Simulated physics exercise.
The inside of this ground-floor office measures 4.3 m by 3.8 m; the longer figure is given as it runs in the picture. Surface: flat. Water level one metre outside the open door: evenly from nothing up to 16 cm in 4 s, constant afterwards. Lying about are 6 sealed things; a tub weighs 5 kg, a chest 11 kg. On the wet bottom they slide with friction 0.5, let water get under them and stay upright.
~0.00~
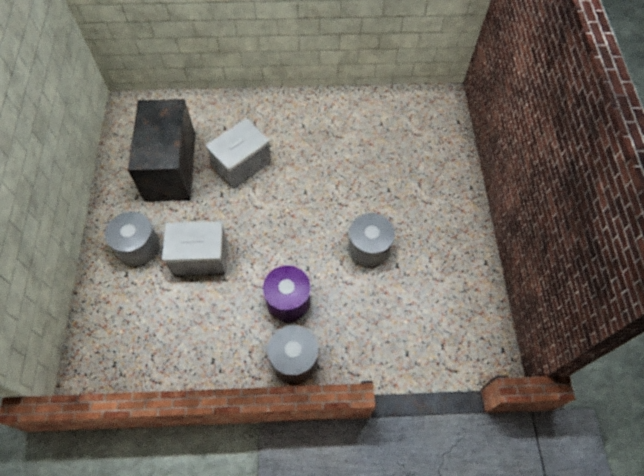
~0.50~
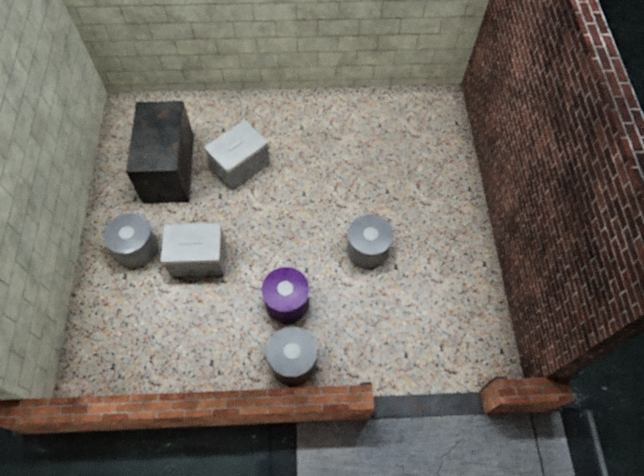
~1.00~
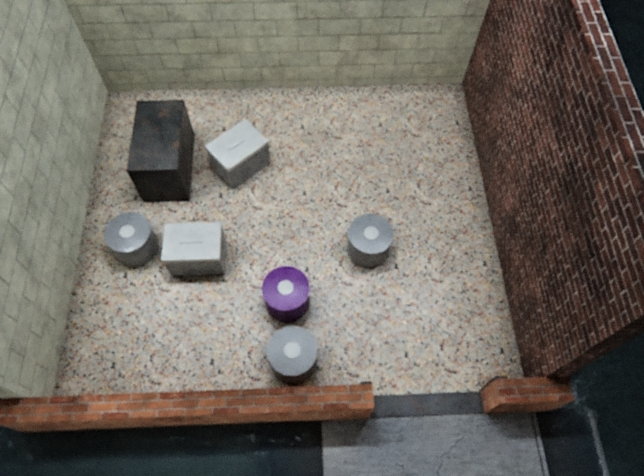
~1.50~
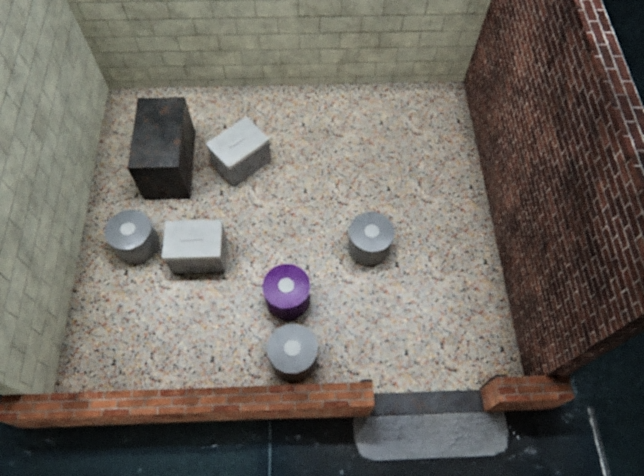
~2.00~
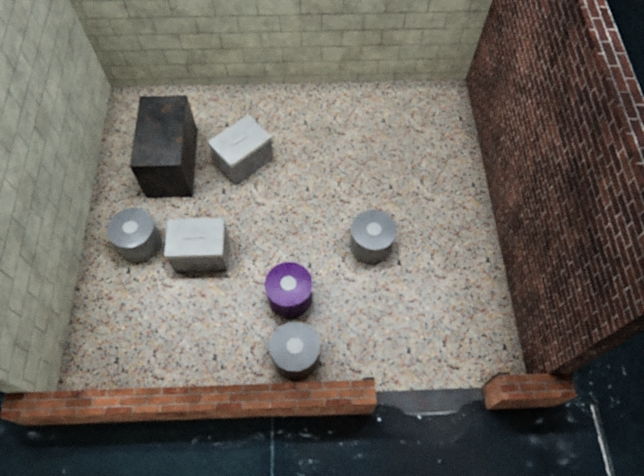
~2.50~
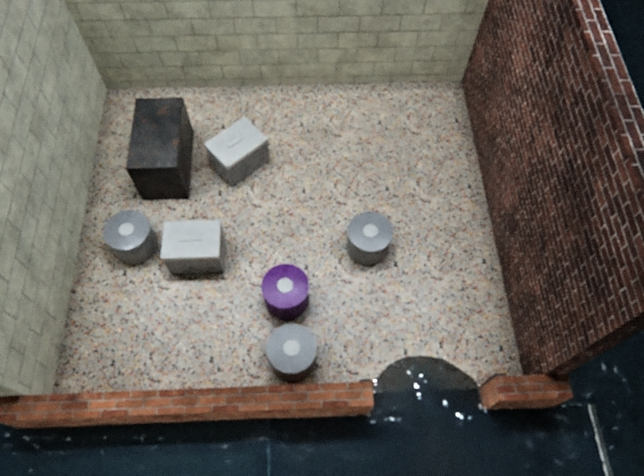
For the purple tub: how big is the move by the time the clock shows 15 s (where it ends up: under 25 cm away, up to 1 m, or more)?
My money says it edges along a bit.
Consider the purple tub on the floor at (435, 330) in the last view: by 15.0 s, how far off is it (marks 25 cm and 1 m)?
It goes a long way.
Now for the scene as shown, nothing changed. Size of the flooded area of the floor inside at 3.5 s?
I'd put it close to 1.5 m2.
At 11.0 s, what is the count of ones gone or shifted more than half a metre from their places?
The number by then is 1.
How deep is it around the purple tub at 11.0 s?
About 2 cm.
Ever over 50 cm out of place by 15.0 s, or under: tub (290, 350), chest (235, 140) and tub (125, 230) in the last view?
In that order: Under, past it, over.
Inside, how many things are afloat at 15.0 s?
The count is 5.
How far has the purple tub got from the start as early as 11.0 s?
Displacement by then near 0 cm.
After 3.5 s the purple tub is near (285, 286), 0.0 m from its start, aground; 0 afloat.
After 6.8 s the purple tub is near (285, 286), 0.0 m from its start, aground; 0 afloat.
After 11.0 s the purple tub is near (284, 285), 0.0 m from its start, aground; 2 afloat.
After 15.0 s the purple tub is near (244, 329), 0.6 m from its start, afloat; 5 afloat.
